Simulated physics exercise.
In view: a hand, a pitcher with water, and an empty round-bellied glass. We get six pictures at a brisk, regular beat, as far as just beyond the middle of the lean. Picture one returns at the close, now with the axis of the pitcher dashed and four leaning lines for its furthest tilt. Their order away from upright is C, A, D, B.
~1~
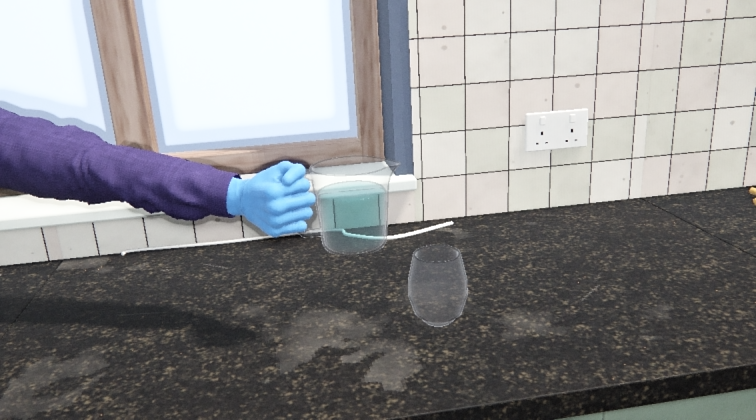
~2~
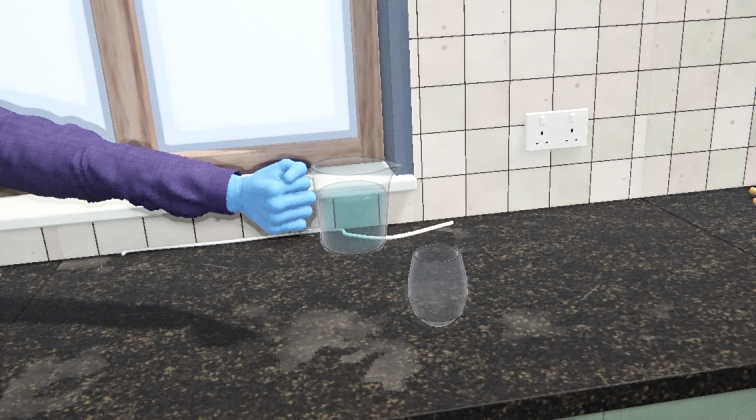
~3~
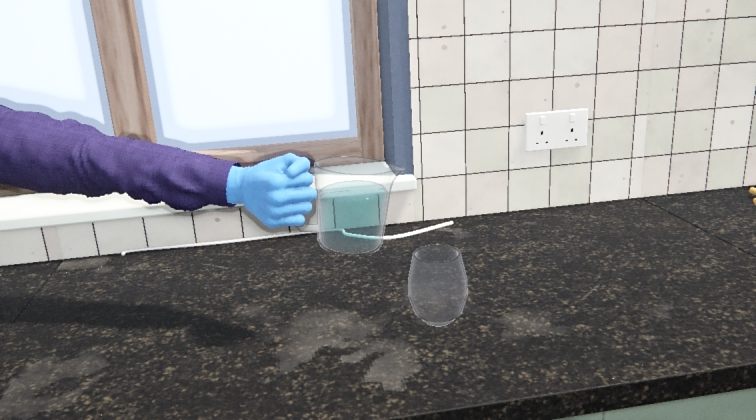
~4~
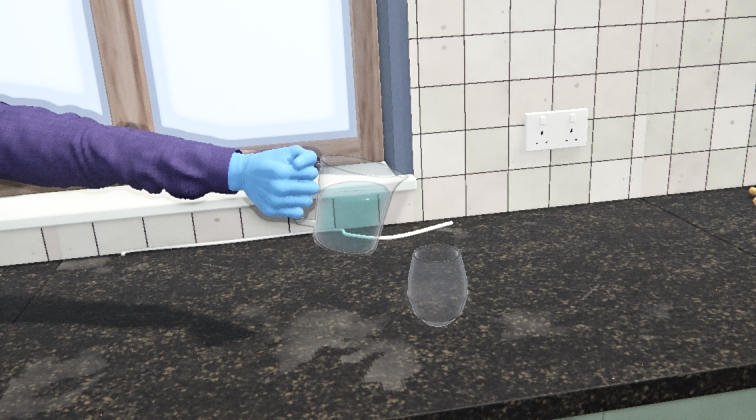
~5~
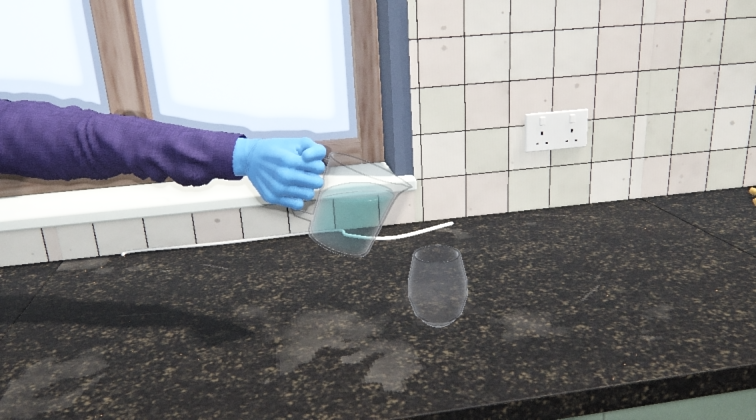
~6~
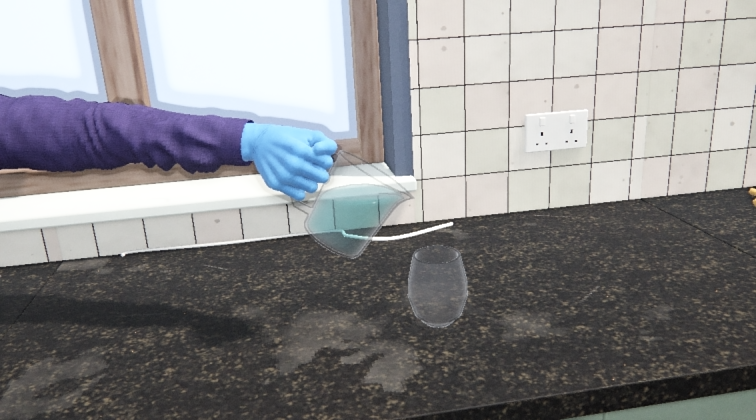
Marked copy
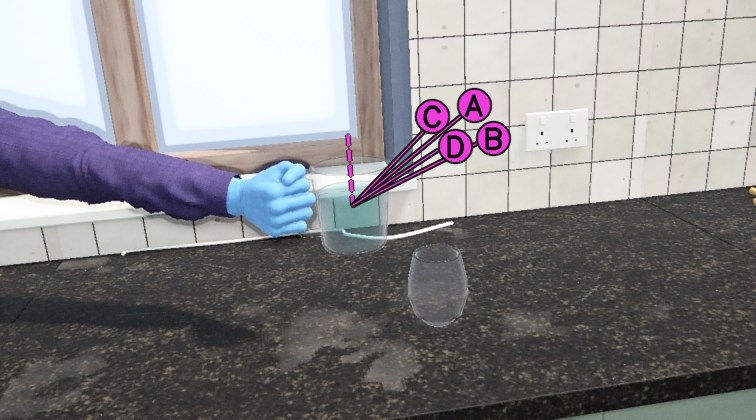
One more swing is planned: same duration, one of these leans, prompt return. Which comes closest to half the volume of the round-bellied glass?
Choose B.
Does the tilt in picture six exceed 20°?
Yes, it does.
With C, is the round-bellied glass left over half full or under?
Under.
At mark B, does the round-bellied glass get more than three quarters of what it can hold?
No, it does not.
On the marked copy, A at (461, 115); B at (477, 143); C at (423, 131); D at (437, 150).
With A, the round-bellied glass ends with about 28 % of what it can hold.
With B, the round-bellied glass ends with about 51 % of what it can hold; 5 % of the water is spilt.
With C, the round-bellied glass ends with about 17 % of what it can hold.
With D, the round-bellied glass ends with about 38 % of what it can hold; 3 % of the water is spilt.
